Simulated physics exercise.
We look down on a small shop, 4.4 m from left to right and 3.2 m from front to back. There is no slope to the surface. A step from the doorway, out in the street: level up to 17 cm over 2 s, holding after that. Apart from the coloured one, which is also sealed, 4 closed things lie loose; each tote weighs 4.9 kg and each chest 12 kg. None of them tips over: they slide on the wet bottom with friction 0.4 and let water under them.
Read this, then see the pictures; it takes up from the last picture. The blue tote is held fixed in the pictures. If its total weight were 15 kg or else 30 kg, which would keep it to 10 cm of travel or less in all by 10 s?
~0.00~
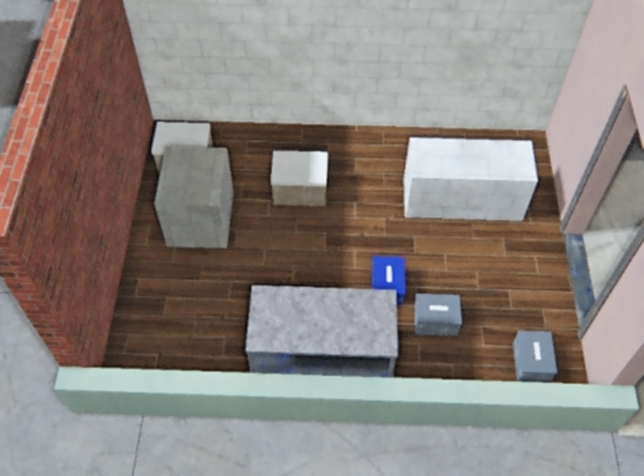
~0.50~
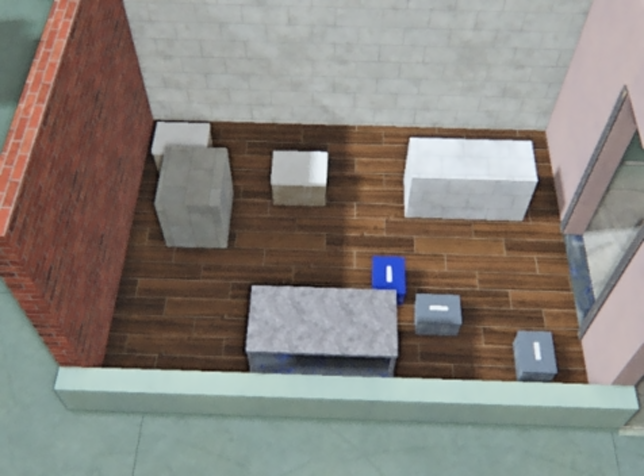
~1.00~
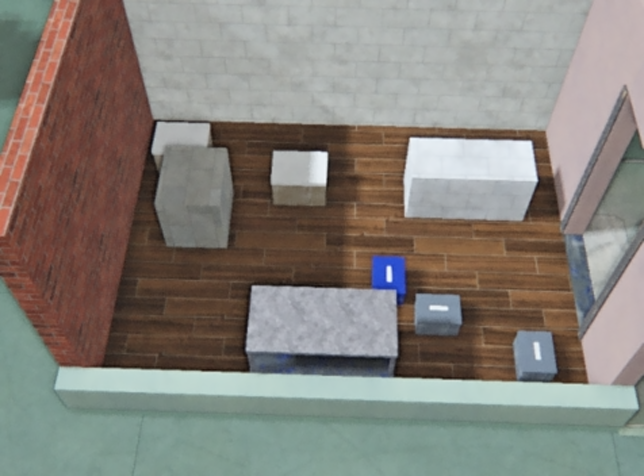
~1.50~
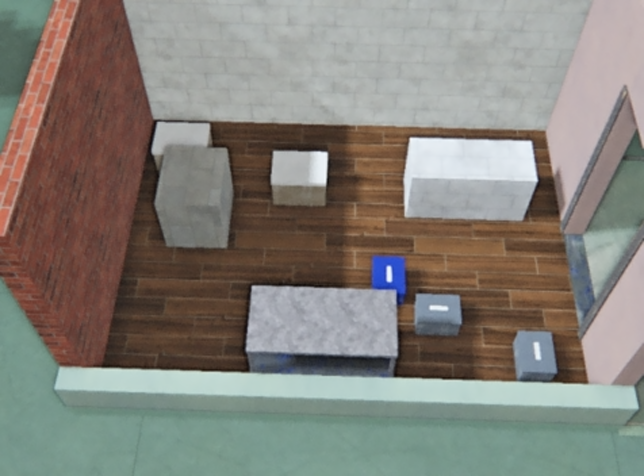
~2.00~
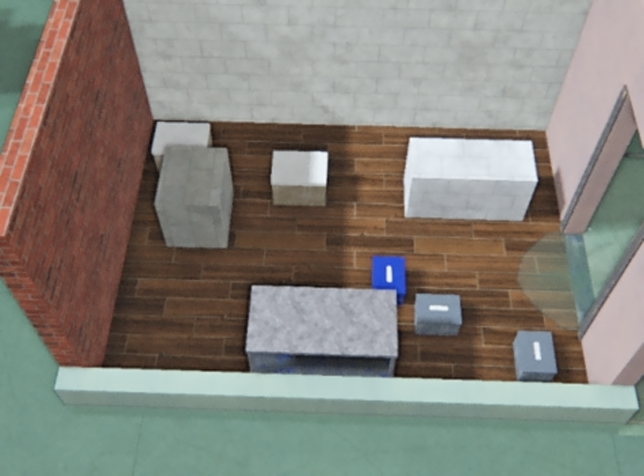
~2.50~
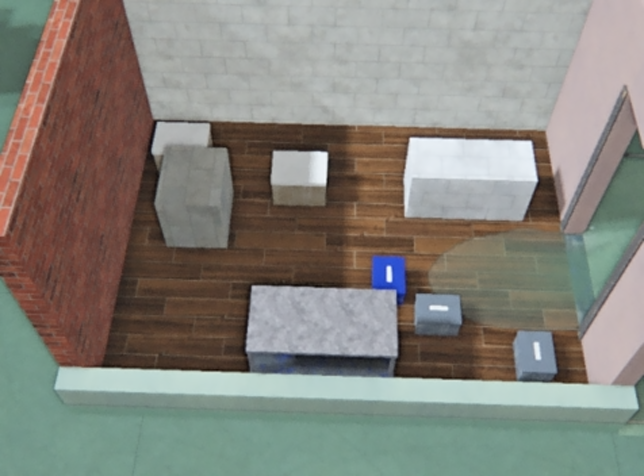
Just the heavier is sufficient.
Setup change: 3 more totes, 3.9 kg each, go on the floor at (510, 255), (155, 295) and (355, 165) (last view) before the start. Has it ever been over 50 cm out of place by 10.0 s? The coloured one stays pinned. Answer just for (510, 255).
Note: Exceeds it.
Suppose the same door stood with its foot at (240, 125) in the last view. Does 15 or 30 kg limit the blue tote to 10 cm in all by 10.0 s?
I'd say the lighter one will work.
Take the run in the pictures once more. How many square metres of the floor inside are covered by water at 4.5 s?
Roughly 7.0 m2.
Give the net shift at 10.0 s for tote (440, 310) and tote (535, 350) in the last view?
Respectively 40 and 100 cm.
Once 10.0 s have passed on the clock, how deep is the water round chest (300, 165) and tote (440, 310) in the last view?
First about 8 cm, second about 8 cm.
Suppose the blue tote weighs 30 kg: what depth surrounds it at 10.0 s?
About 7 cm.
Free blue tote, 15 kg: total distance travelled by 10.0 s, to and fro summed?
Close to 50 centimetres all told.
After 3.5 s the blue tote would be 5 cm from its start with 15 kg and 0 cm from its start with 30 kg; 5 cm of water round it then.
After 4.5 s the blue tote would be 9 cm from its start with 15 kg and 0 cm from its start with 30 kg; 5 cm of water round it then.
After 7.0 s the blue tote would be 10 cm from its start with 15 kg and 0 cm from its start with 30 kg; 6 cm of water round it then.
After 10.0 s the blue tote would be 46 cm from its start with 15 kg and 0 cm from its start with 30 kg; 7 cm of water round it then.
